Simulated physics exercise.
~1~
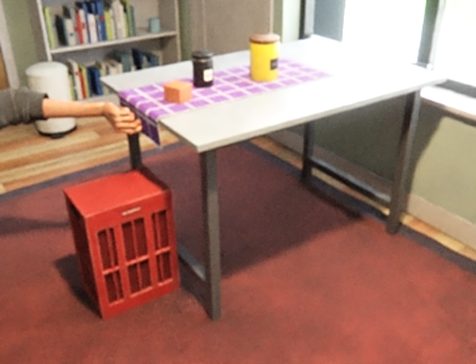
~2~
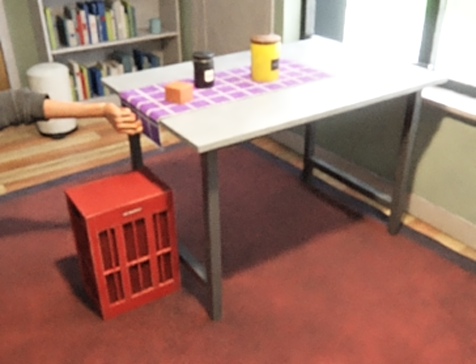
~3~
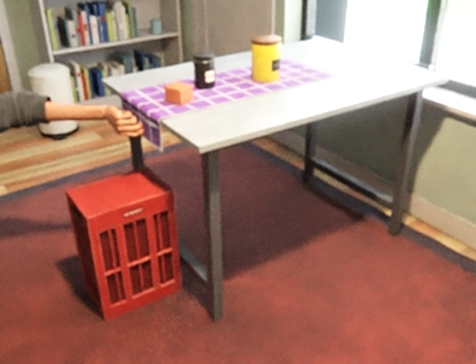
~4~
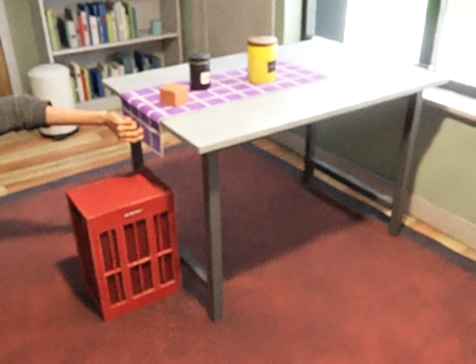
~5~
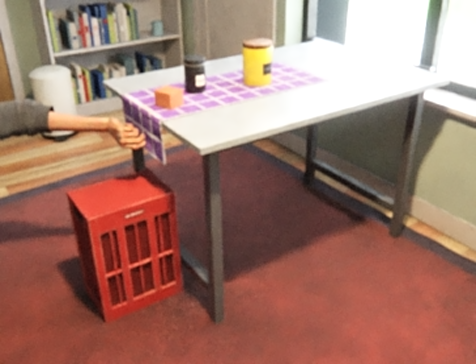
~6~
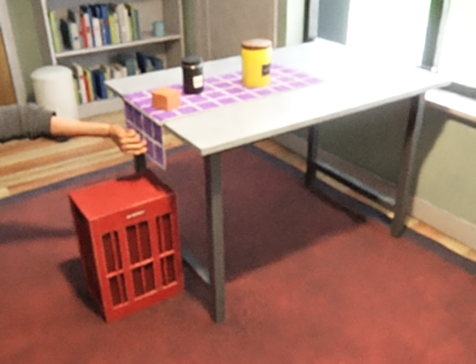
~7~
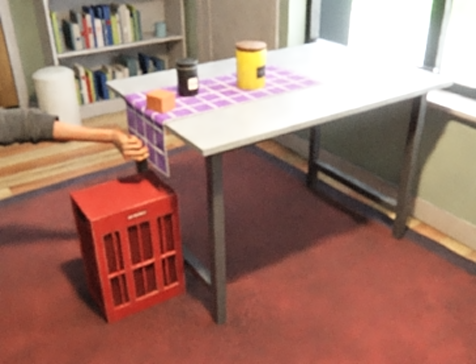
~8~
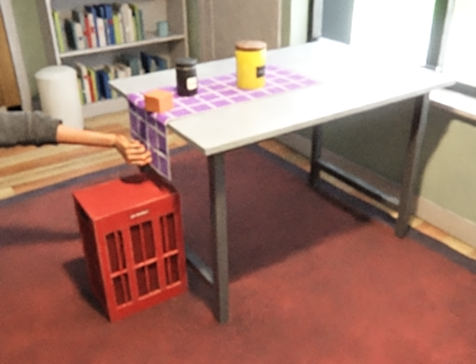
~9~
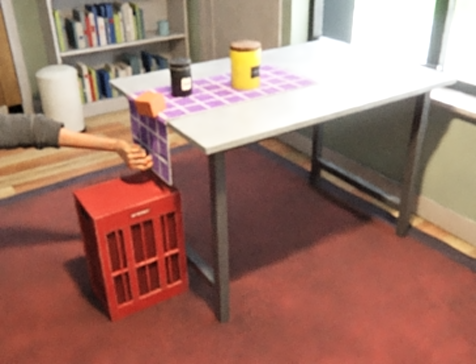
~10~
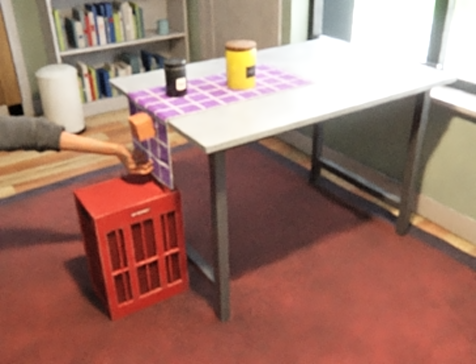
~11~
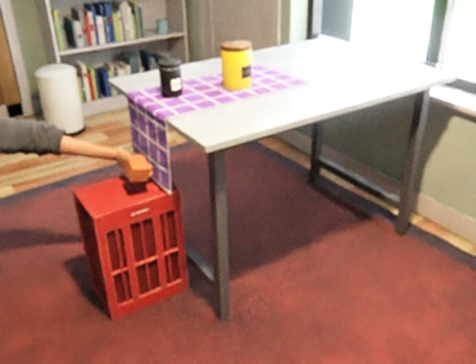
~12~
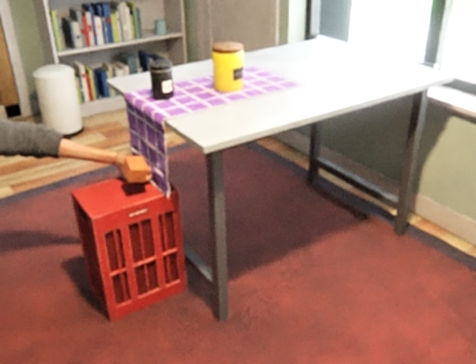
A purple checked table runner was pulled by a hand over the left end of a white table, carrying a black jar, yellow canister and orange block along until the block tipped off above a red crate, while the jar and canister stayed upright on the table.
